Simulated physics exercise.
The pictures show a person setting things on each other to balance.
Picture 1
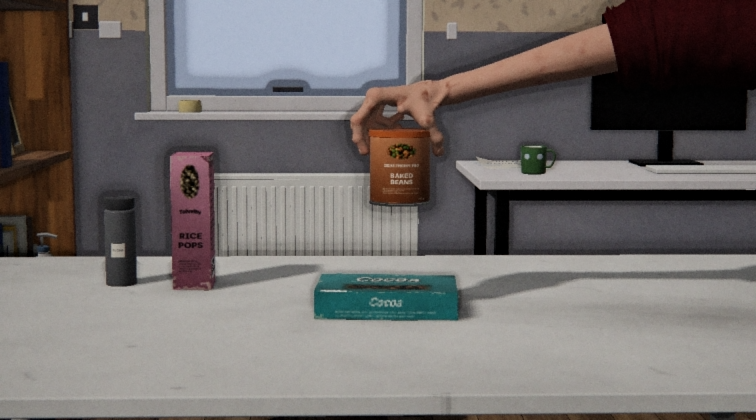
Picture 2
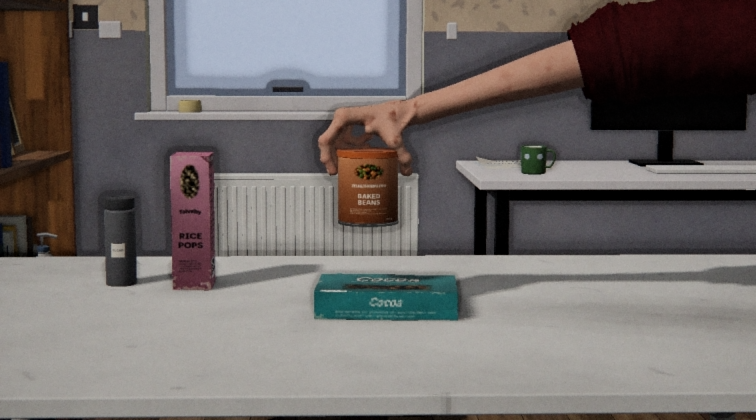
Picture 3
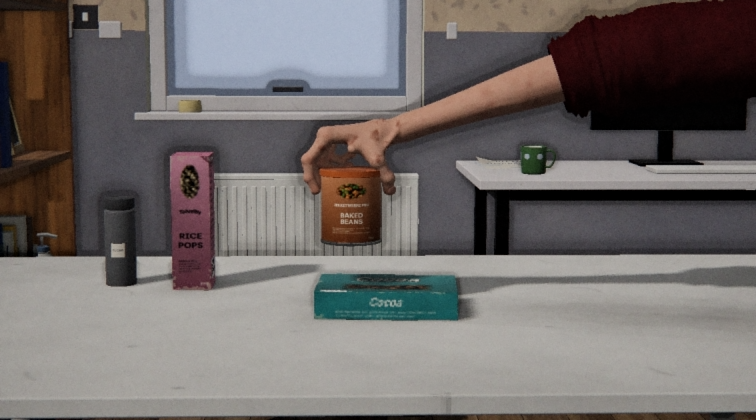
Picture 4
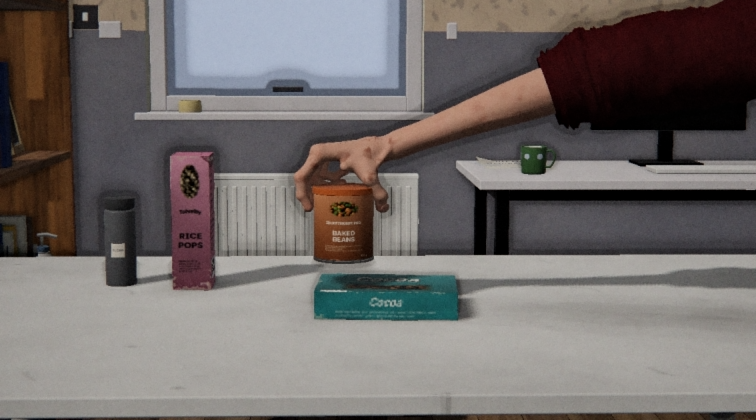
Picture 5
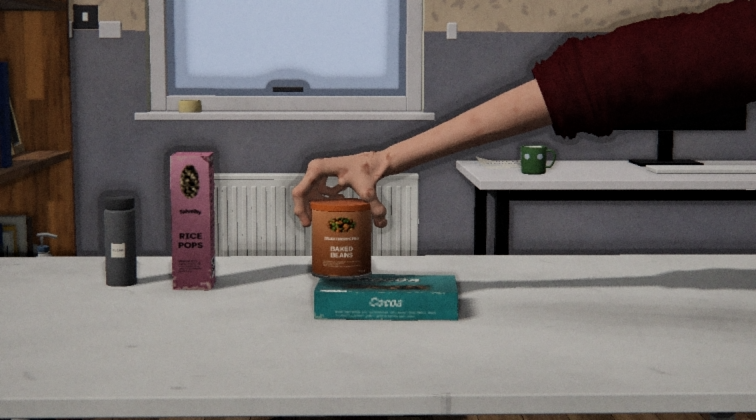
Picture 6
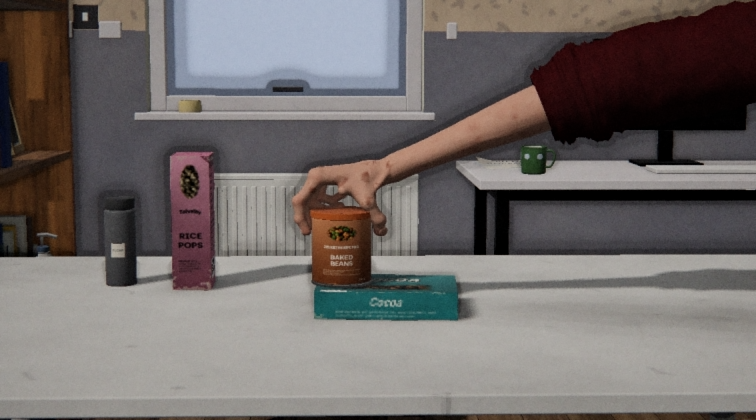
An orange pot, gripped from above by a hand, moved left and down over a white table and was set on the left part of a turquoise packet, near a pink carton and grey shaker.
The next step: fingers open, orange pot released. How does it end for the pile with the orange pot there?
In the end the pile is still standing.
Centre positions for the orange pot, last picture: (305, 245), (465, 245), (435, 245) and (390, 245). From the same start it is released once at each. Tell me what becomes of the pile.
Outcomes in order: A collapse, a collapse, no collapse, no collapse.
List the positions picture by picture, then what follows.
The first picture shows on its way; orange pot (400, 167); pink carton (193, 220).
The second picture shows on its way; orange pot (368, 186); turquoise packet (387, 297).
The third picture shows on its way; orange pot (351, 205); grey shaker (120, 241).
The fourth picture shows on its way; orange pot (344, 223); pink carton (193, 220).
The fifth picture shows on its way; orange pot (342, 238); turquoise packet (387, 297).
The sixth picture shows set down, still held; orange pot (342, 246); grey shaker (120, 241).
Then, 0.30 s past the last view, nothing moves.
Then, 0.80 s past the last view, orange pot resting near (342, 246).
Finally, all 4 still in place. Final places as the last picture's camera would see them, orange pot near (342, 246). The pile stays up.
